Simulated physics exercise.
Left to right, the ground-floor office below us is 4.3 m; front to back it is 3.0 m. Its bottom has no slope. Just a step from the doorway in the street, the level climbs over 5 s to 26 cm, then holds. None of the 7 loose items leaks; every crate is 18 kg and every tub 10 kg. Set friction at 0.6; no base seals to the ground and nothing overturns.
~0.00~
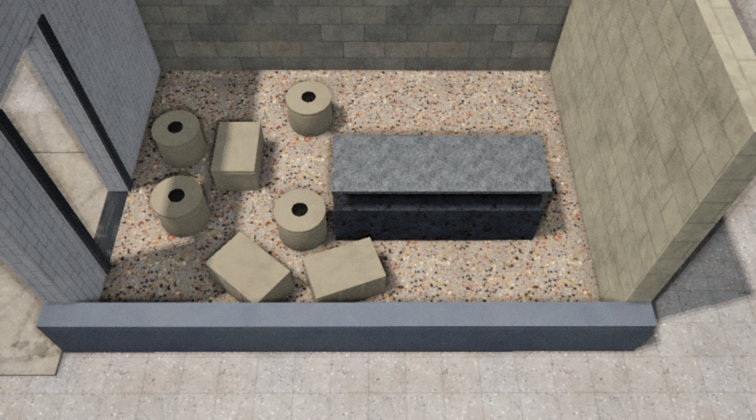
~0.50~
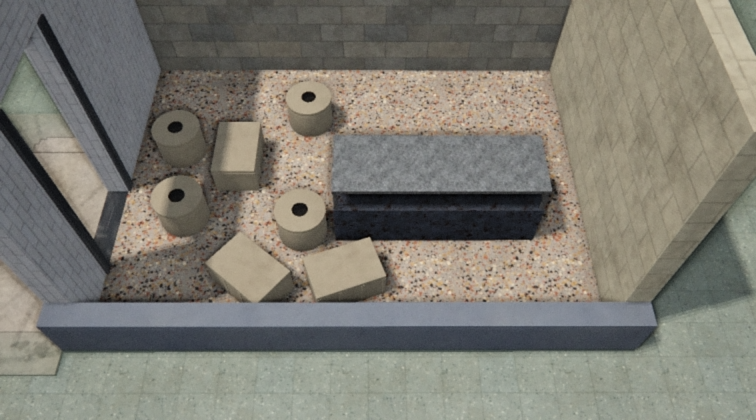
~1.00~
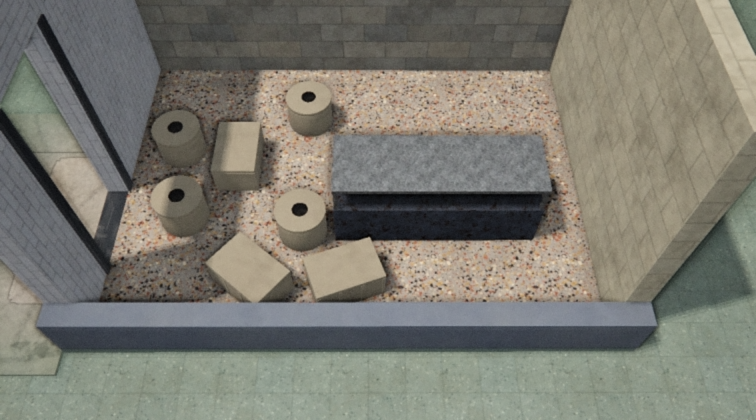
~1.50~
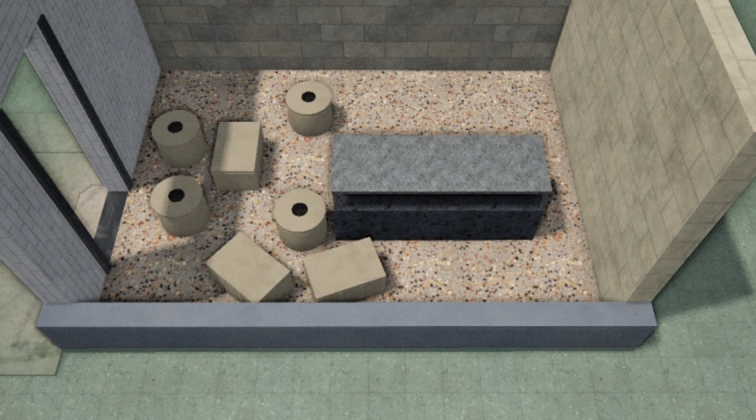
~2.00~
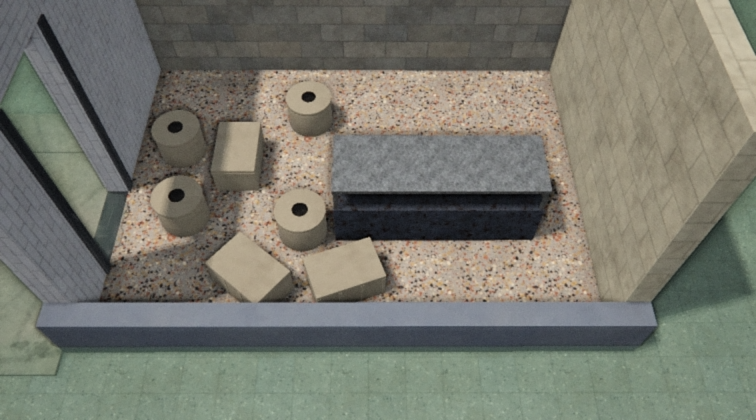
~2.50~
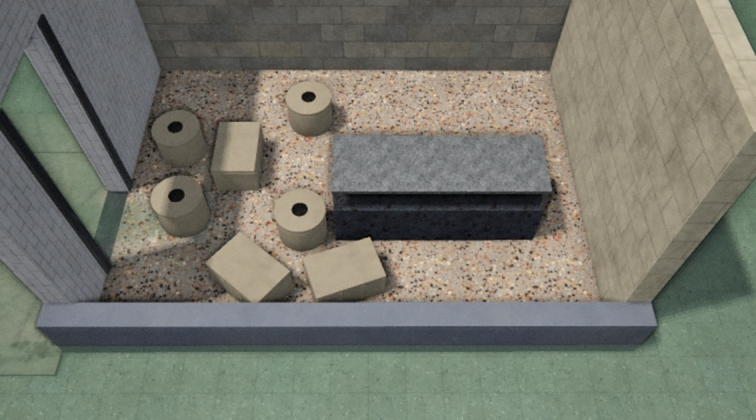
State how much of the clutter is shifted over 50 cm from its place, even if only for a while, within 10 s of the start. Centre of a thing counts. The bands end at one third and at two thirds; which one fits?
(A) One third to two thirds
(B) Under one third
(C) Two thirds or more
Answer: C.
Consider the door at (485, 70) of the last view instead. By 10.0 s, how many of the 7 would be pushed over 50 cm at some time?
In that case the number is 3.
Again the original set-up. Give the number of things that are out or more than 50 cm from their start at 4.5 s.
The count is 1.
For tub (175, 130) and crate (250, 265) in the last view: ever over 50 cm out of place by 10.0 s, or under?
Listed as asked: Inside the limit and outside the limit.
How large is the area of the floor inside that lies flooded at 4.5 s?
Somewhere around 3.5 m2, roughly.
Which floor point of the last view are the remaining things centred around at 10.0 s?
They're centred close to (400, 172).
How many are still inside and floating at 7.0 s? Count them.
Count at that moment: 2.
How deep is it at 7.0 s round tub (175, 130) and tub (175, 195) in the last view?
Some 3 cm at the first, some 4 cm at the second.
After 3.5 s 0 of 7 are over 50 cm from their spots; 0 afloat.
After 4.5 s 1 of 7 are over 50 cm from their spots; 0 afloat.
After 7.0 s 4 of 7 are over 50 cm from their spots; 2 afloat.
After 10.0 s 6 of 7 are over 50 cm from their spots, and 6 have been at some point; 5 afloat.
